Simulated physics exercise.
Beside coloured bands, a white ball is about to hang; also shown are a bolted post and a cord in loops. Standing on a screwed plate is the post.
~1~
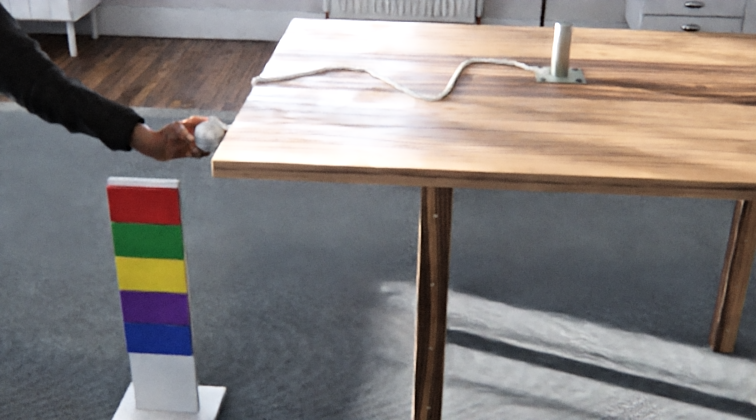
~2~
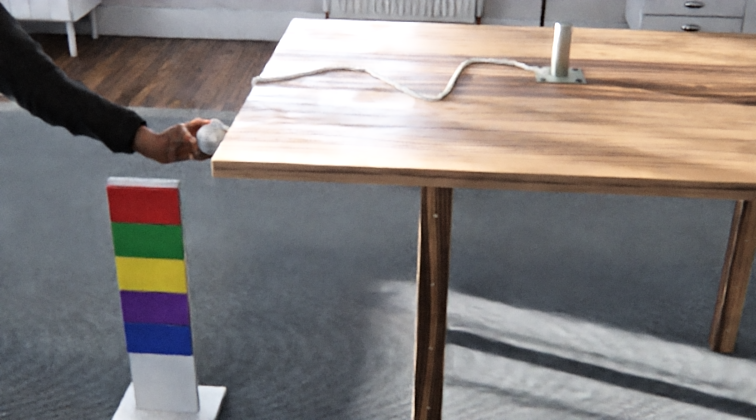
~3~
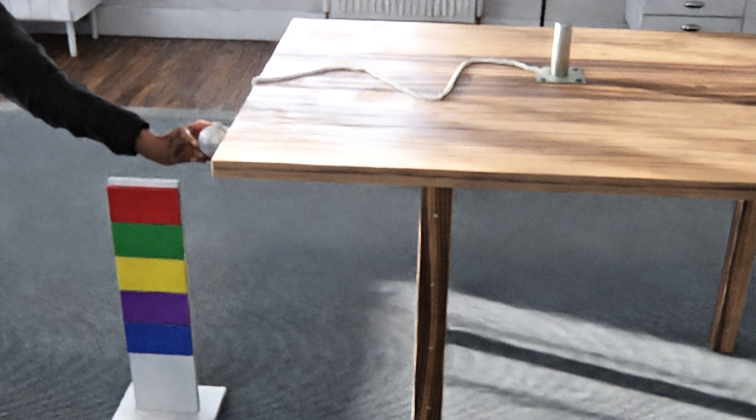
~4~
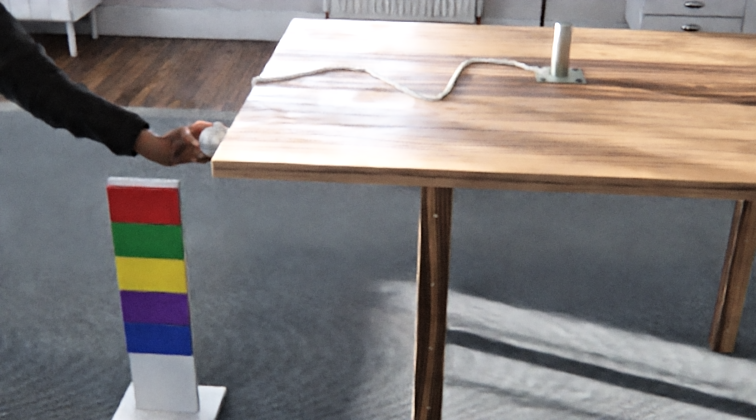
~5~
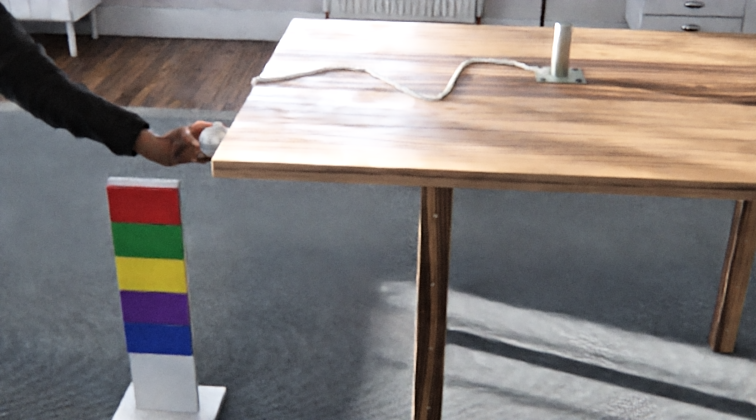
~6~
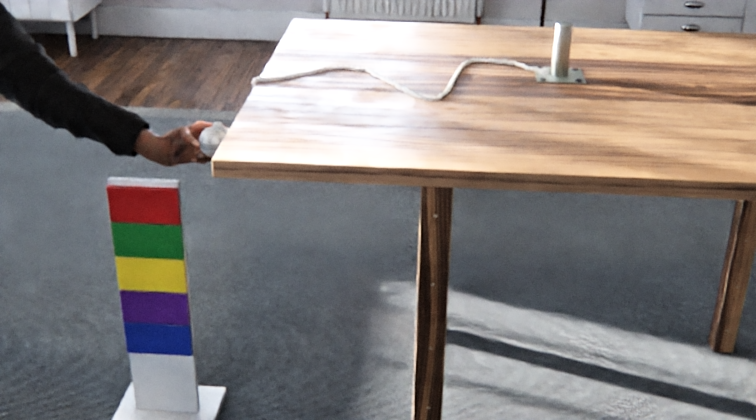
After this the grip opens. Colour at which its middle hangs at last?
The purple one.
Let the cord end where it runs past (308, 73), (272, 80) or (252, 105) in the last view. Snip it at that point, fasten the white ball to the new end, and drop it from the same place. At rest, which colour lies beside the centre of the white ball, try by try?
The bands would be red, green and yellow, in that order.
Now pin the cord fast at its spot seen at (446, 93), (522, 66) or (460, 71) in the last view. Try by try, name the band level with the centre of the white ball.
Green, then purple, then yellow.
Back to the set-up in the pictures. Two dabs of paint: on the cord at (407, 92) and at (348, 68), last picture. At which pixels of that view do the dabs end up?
The first at (289, 77), the second at (261, 146).
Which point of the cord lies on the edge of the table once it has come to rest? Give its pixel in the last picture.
The point sits close to (390, 82).
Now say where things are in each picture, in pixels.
The first picture shows white ball (210, 136); red (143, 207); green (147, 242); yellow (151, 276); purple (154, 308); blue (158, 340).
The second picture shows white ball (212, 139); cord through (509, 64) (457, 75) (422, 97) (365, 70) (284, 78).
The third picture shows white ball (214, 141).
The fourth picture shows white ball (214, 142); cord through (509, 64) (457, 75) (422, 97) (365, 70) (284, 78).
The fifth picture shows white ball (214, 142).
The sixth picture shows white ball (214, 142); cord through (509, 64) (457, 75) (422, 97) (365, 70) (284, 78).
A little later, ball near (249, 314); level with purple.
Next, ball near (275, 307); level with purple.
When it is over, ball near (271, 310); level with purple. Its middle rests at the purple band.
